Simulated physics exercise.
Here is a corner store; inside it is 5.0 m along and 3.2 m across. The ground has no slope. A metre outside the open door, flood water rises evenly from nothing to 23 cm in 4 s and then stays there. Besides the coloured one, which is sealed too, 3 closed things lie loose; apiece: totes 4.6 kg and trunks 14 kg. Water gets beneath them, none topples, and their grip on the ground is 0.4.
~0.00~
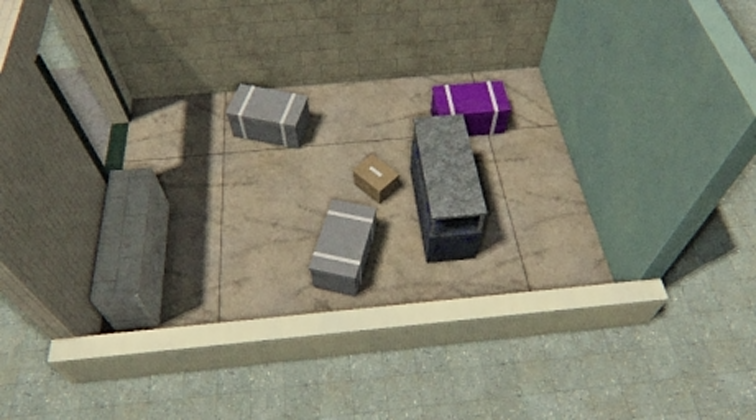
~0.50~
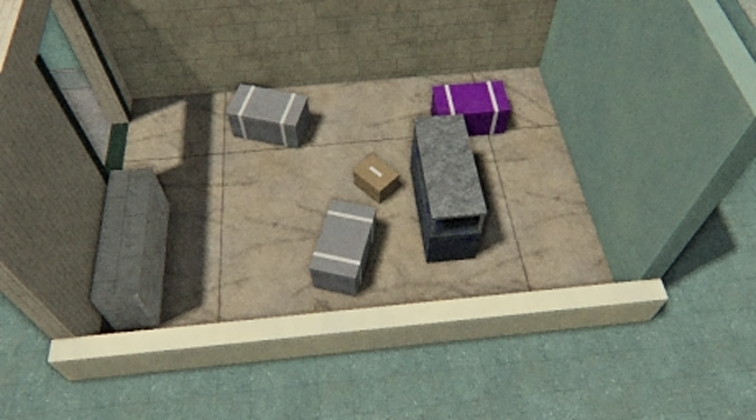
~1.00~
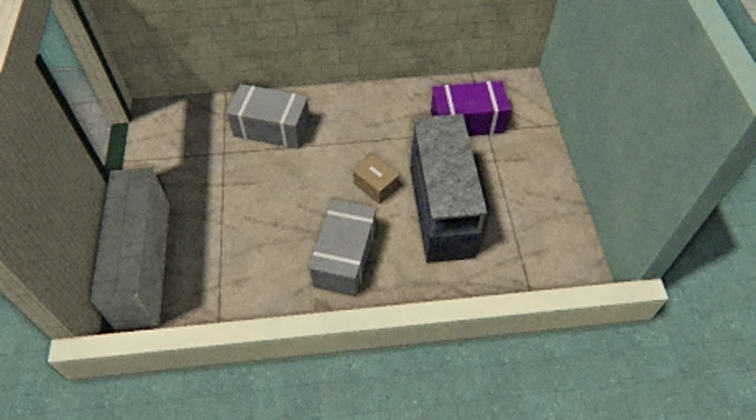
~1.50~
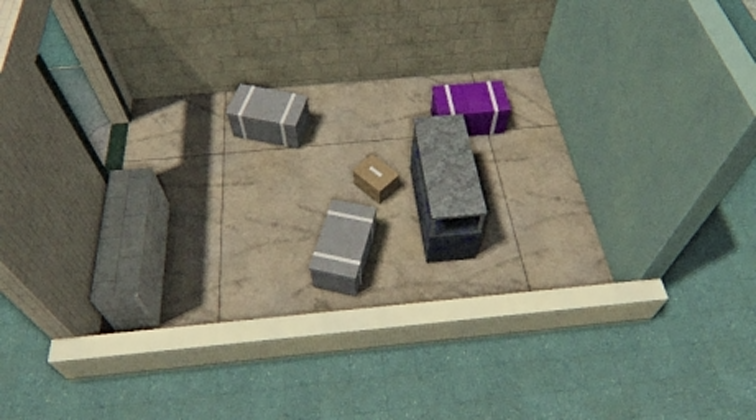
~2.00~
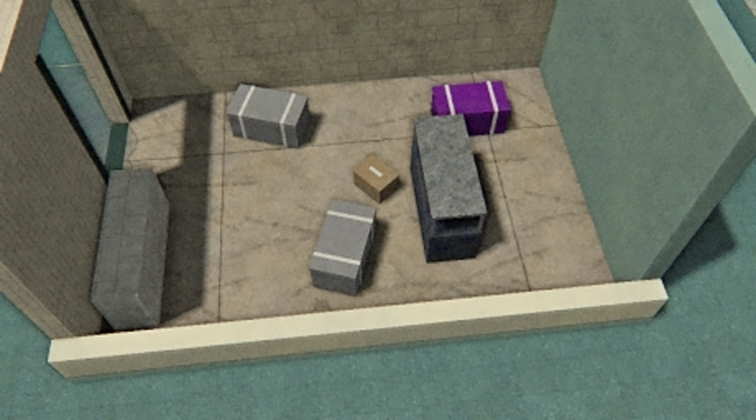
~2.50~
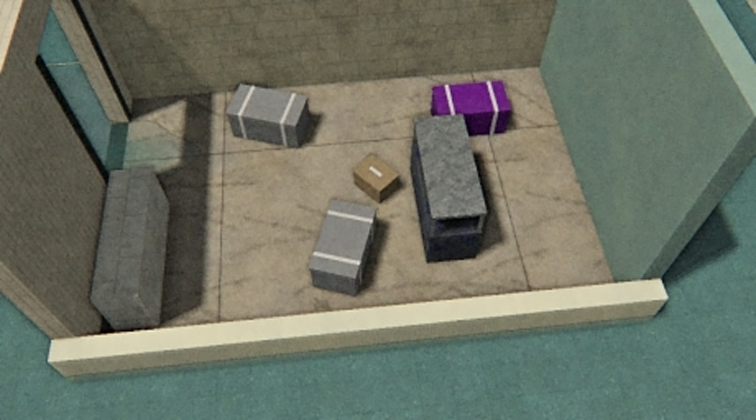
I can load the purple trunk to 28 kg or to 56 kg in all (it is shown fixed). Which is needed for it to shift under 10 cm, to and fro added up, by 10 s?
For it, only the higher weight holds it.
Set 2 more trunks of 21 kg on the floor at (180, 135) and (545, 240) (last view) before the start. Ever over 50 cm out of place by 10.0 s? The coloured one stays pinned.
In turn: Over, short of it.
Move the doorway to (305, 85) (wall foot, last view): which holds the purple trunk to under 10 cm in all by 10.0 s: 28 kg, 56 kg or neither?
Then the smaller load will do.
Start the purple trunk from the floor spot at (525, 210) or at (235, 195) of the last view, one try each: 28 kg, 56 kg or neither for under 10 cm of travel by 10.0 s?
In turn: Only the larger holds; it takes the larger.
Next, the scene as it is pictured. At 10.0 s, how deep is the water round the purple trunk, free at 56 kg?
Roughly 9 cm.
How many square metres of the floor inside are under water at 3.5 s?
Roughly 3.0 m2.
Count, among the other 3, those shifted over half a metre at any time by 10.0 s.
I count 3.
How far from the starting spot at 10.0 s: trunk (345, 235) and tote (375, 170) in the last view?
In turn: 140 cm, 140 cm.
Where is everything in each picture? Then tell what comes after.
The first frame shows the purple trunk at (471, 98) rests on the ground; 0.0 m2 under water; 0 of 4 have shifted.
The second frame shows the purple trunk at (471, 98) rests on the ground; 0.0 m2 under water; 0 of 4 have shifted.
The third frame shows the purple trunk at (471, 98) rests on the ground; water covers 0.0 m2; 0 of 4 have shifted.
The fourth frame shows the purple trunk at (471, 98) rests on the ground; water covers 0.0 m2; 0 of 4 have shifted.
The fifth frame shows the purple trunk at (471, 98) rests on the ground; 0.0 m2 under water; 0 of 4 have shifted.
The sixth frame shows the purple trunk at (471, 98), on the bottom; 0.6 m2 under water; 0 of 4 have shifted.
After 3.5 s the purple trunk would be 0 cm from its start with 28 kg and 0 cm from its start with 56 kg; 0 cm of water round it then.
After 4.5 s the purple trunk would be 0 cm from its start with 28 kg and 0 cm from its start with 56 kg; 0 cm of water round it then.
After 7.0 s the purple trunk would be 26 cm from its start with 28 kg and 1 cm from its start with 56 kg; 6 cm of water round it then.
After 10.0 s the purple trunk would be 85 cm from its start with 28 kg and 1 cm from its start with 56 kg; 9 cm of water round it then.
